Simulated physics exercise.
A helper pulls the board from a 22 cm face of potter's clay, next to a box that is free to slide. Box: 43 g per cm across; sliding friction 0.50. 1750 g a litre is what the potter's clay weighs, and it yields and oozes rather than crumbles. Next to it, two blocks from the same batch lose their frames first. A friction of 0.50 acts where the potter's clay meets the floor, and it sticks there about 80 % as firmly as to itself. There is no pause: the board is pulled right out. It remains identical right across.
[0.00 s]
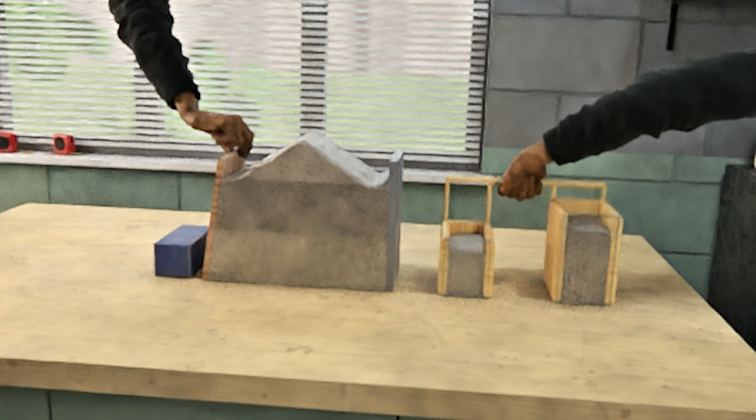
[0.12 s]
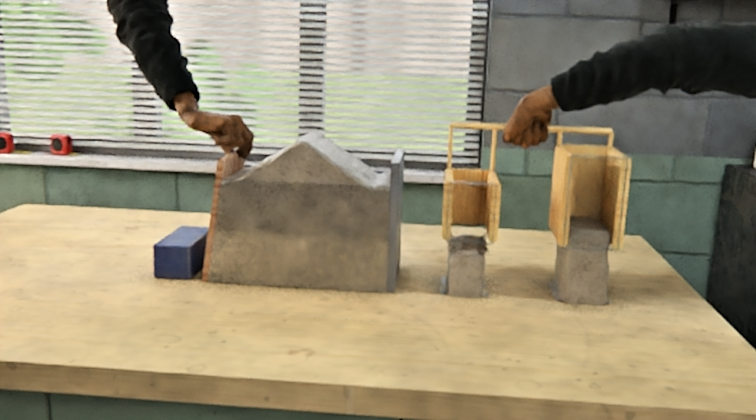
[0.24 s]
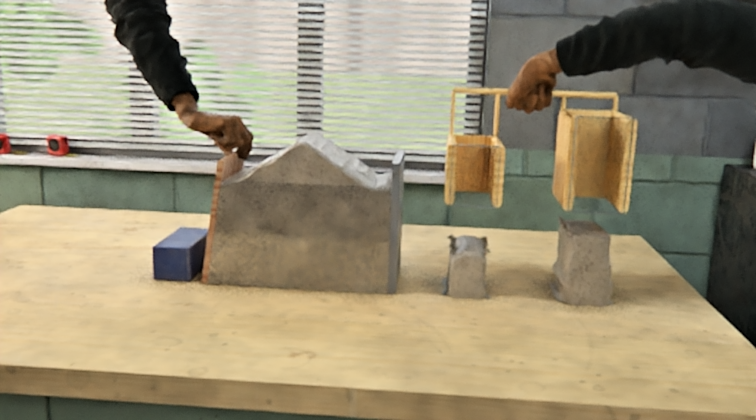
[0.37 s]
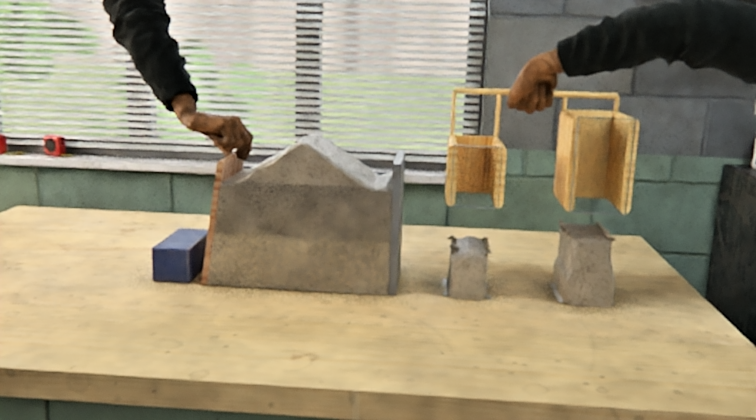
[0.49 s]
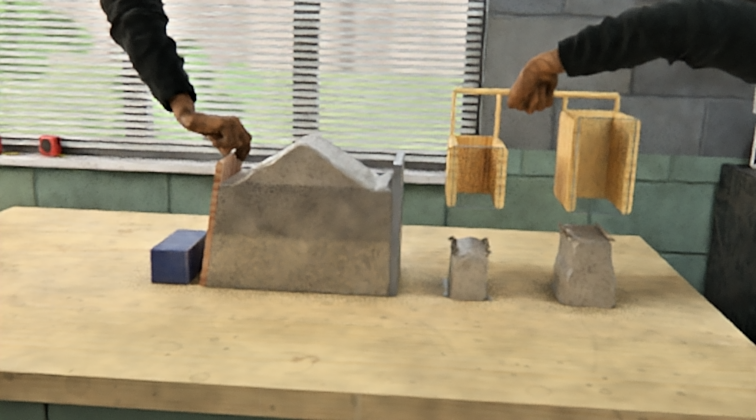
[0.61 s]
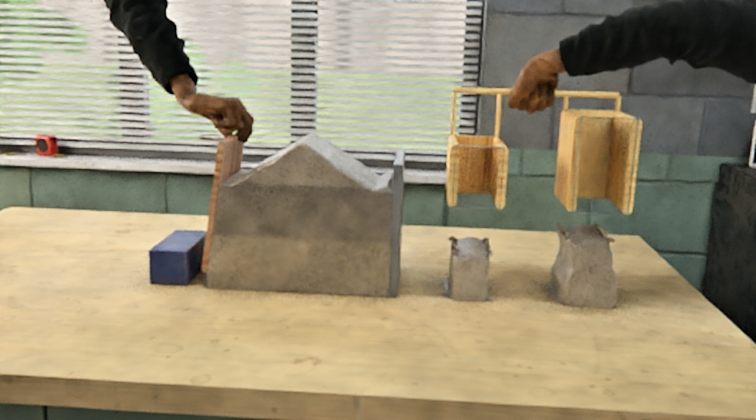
Two dark-sleeved arms reach over a pale wooden table, seen from the front and slightly above, before a window with blinds and a grey and green block wall. A large grey peaked mass of clay stands left of centre between upright boards, with a blue block at its left and two smaller grey blocks at right. The right hand lifts joined wooden moulds off the small blocks, which slump slightly, then the left hand draws the reddish board slightly upward.
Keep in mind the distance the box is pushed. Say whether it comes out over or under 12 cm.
It comes out under.
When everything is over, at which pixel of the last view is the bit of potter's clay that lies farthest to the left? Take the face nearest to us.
It lies at around (145, 270) in the last picture.
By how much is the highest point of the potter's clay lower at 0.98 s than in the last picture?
The gap comes to about 1.0 centimetres.
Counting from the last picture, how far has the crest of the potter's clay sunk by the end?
The gap comes to roughly 7.0 centimetres.
After 0.78 s, the box has not moved.
After 0.98 s, the box has not moved.
After 1.18 s, the box has been pushed 3.2 cm.
After 1.38 s, the box has been pushed 8.1 cm.
After 1.58 s, the box has been pushed 8.9 cm.
